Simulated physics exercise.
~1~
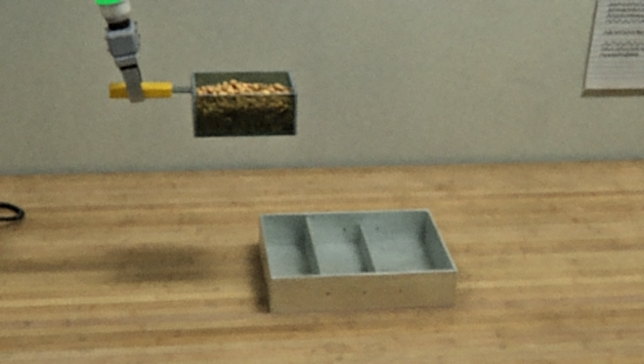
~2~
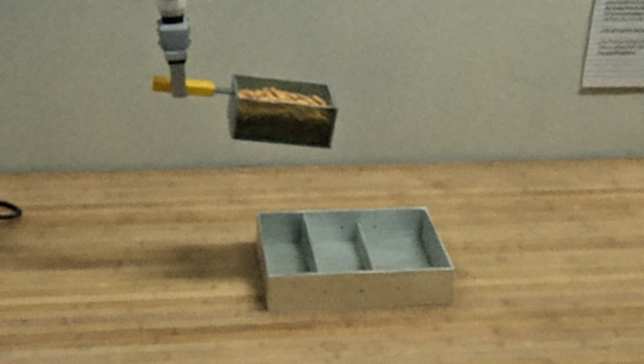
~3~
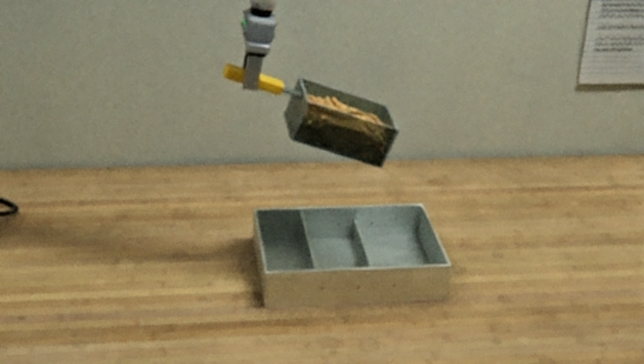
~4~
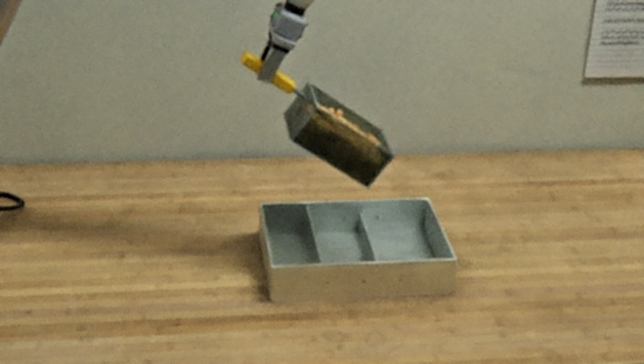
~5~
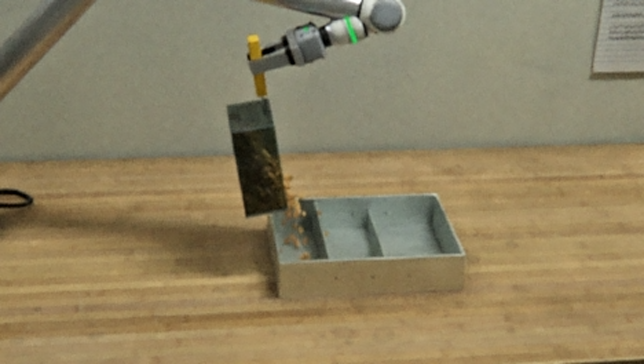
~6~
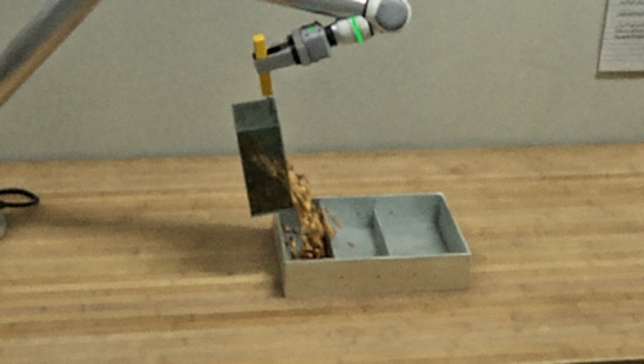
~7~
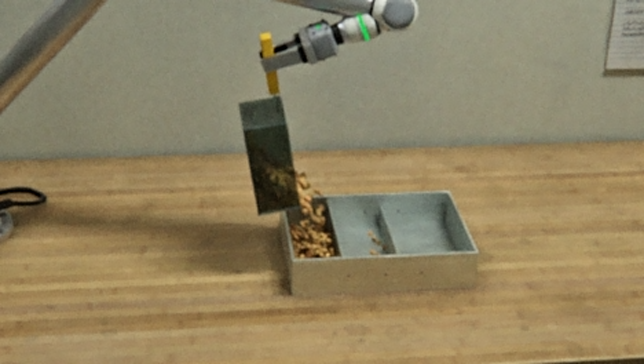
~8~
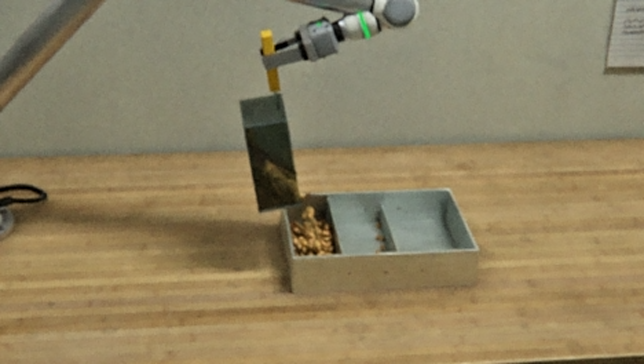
A robot arm grips the yellow handle of a dark, clear-sided box heaped with dried chickpeas, holding it above a wooden table. It carries the box right, over a grey tray split into three compartments, tipping it gradually forward. The box then swings back left and turns nearly upright, its open side facing the tray's left end. A few chickpeas drop out first, followed by a thick stream into the left compartment, with a few reaching the middle one. The flow thins, leaving a pile in the left compartment while some chickpeas remain in the tilted box.
